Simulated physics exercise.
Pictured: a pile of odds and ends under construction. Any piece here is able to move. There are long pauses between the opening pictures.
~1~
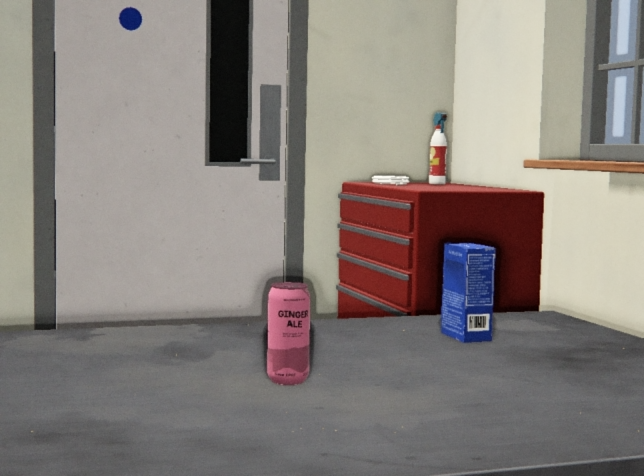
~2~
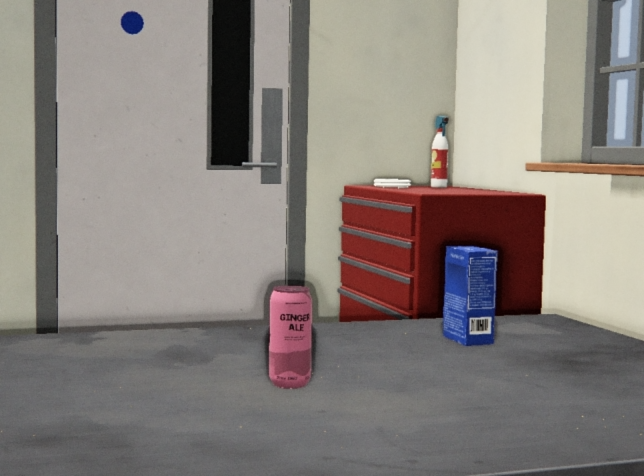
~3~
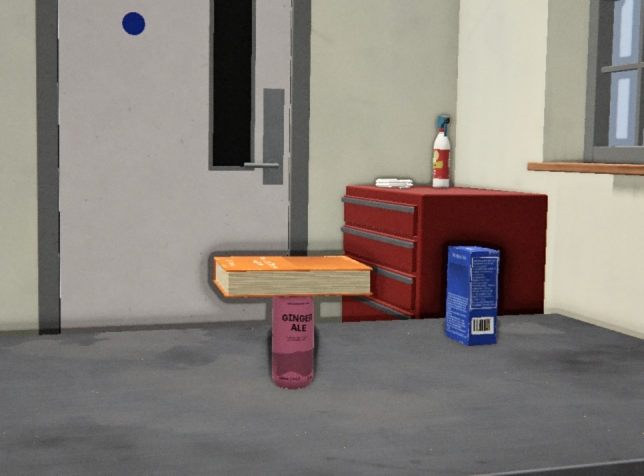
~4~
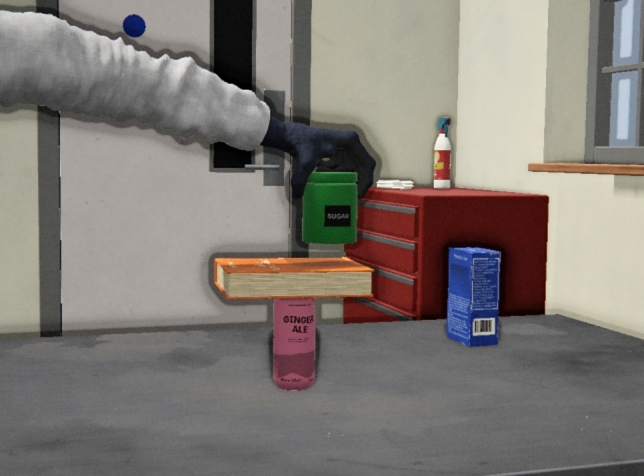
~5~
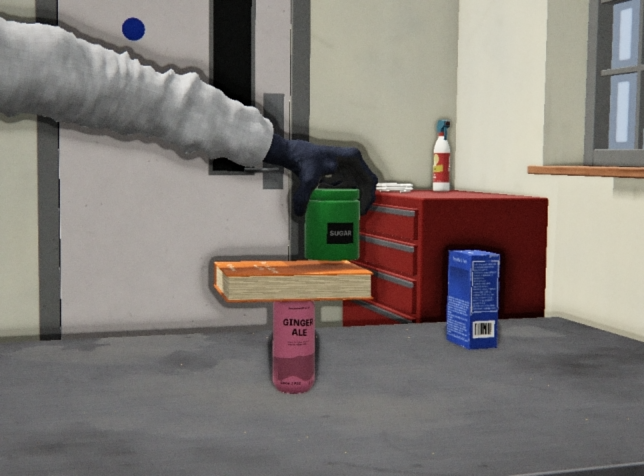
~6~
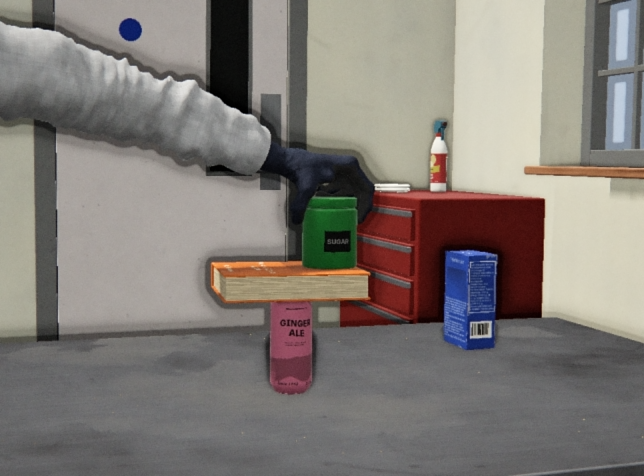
A pink ginger ale can stands on a grey tabletop, seen from just above table level in a pale-walled room with a door and a window. A blue carton stands to the right, before a red drawer cabinet holding a spray bottle. An orange book appears flat across the can, then a dark-gloved, grey-sleeved arm from the left lowers a green jar onto it, while the view shifts very slightly.
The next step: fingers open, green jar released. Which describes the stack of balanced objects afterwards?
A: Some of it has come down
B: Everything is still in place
Everything is still in place (B).
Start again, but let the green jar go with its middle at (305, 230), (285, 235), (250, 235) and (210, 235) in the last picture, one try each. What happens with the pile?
The pile does not fall in the first case, does not fall in the second, does not fall in the third and goes down in the fourth.
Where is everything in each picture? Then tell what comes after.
In the first picture, the last thing is not in view yet; blue carton (468, 291).
In the second picture, the last thing is not in view yet.
In the third picture, the last thing is not in view yet; pink can (293, 337).
In the fourth picture, still above its spot; green jar (330, 207); blue carton (473, 296).
In the fifth picture, still above its spot; green jar (333, 224); orange book (291, 280).
In the sixth picture, in place under the hand; green jar (330, 232); pink can (291, 343).
Then, 0.50 s on from there, no change.
Then, 1.30 s on from there, green jar resting near (330, 233).
In the end, all 4 unmoved. At the end, from the last picture's camera, green jar near (331, 233). The pile holds.
